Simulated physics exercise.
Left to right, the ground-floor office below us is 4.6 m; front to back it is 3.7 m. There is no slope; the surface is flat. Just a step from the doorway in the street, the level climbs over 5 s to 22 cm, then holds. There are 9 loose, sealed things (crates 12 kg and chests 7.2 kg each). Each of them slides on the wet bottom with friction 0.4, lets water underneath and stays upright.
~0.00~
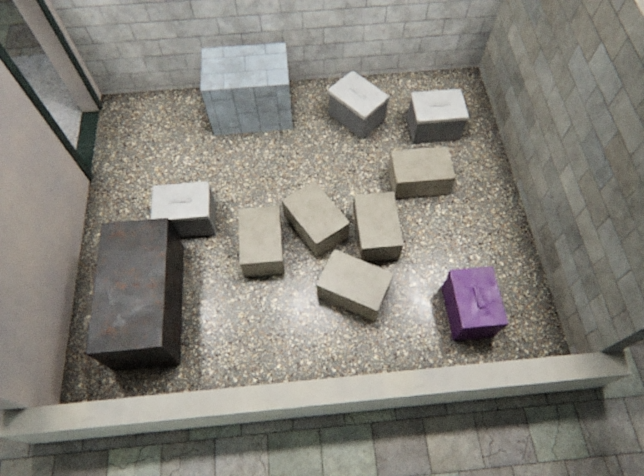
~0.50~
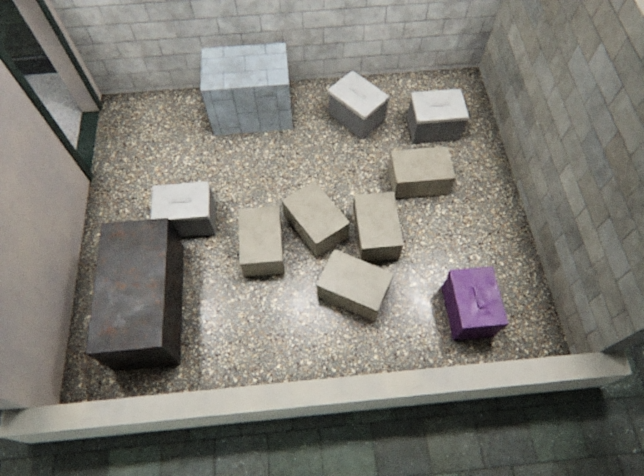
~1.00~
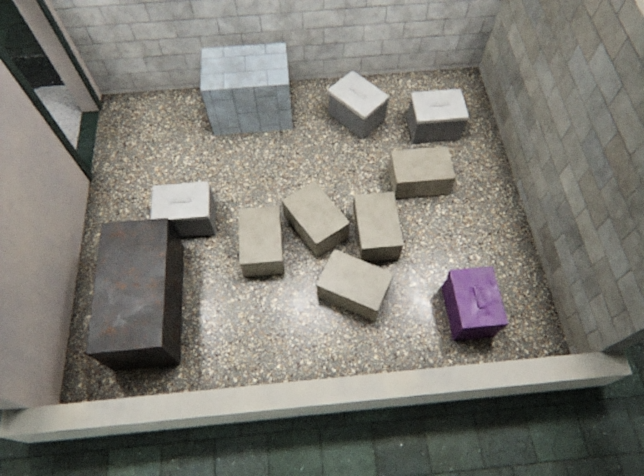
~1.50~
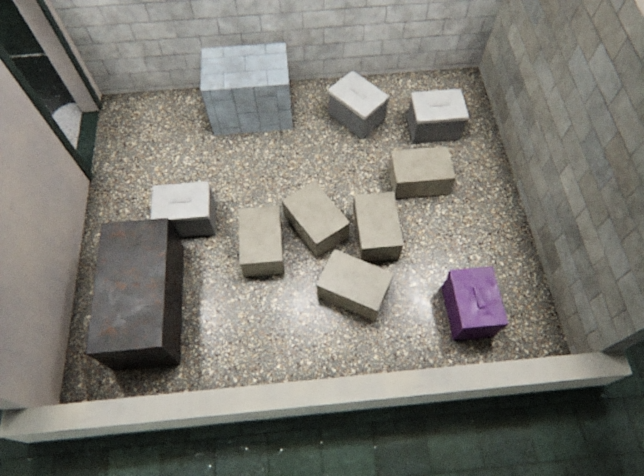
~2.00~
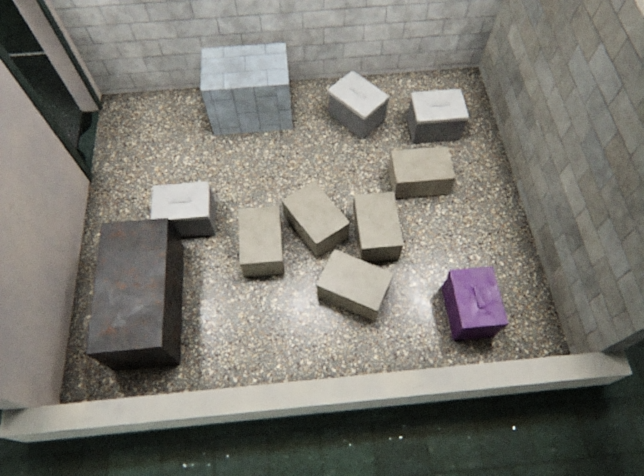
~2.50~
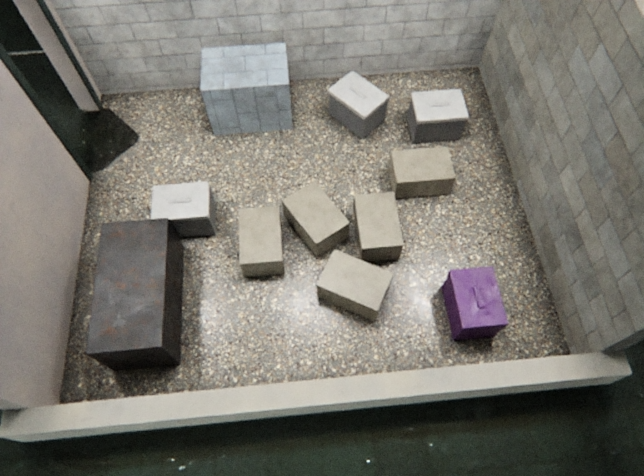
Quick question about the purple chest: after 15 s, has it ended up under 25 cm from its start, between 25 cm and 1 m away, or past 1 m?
It should cover a short stretch.
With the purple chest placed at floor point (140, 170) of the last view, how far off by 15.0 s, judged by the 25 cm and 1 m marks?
Short answer, it is taken a long way.
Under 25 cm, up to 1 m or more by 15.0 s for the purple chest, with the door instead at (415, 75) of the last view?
Result for the purple chest - displaced a long way.
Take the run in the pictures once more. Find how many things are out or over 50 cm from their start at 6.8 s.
The count is 0.
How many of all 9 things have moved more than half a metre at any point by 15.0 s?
My count gives 9.
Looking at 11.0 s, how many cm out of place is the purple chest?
It has shifted about 60 cm.
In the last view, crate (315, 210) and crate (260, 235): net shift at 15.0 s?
140 cm, 100 cm.
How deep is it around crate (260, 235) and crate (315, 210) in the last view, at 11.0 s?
8 and 9 cm.
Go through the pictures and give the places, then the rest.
The purple chest at (478, 296) rests on the ground; 0.0 m2 under water; 0 of 9 have shifted, in the first frame.
The purple chest at (478, 296) rests on the ground; water covers 0.0 m2; 0 of 9 have shifted, in the second frame.
The purple chest at (478, 296) rests on the ground; 0.0 m2 under water; 0 of 9 have shifted, in the third frame.
The purple chest at (478, 296) rests on the ground; 0.0 m2 under water; 0 of 9 have shifted, in the fourth frame.
The purple chest at (478, 296), on the bottom; water covers 0.0 m2; 0 of 9 have shifted, in the fifth frame.
The purple chest at (478, 296), on the bottom; 0.2 m2 under water; 0 of 9 have shifted, in the sixth frame.
After 3.5 s the purple chest is near (478, 296), 0.0 m from its start, aground; 0 afloat.
After 6.8 s the purple chest is near (478, 296), 0.0 m from its start, aground; 0 afloat.
After 11.0 s the purple chest is near (558, 316), 0.6 m from its start, afloat; 9 afloat.
After 15.0 s the purple chest is near (525, 280), 0.4 m from its start, afloat; 9 afloat.
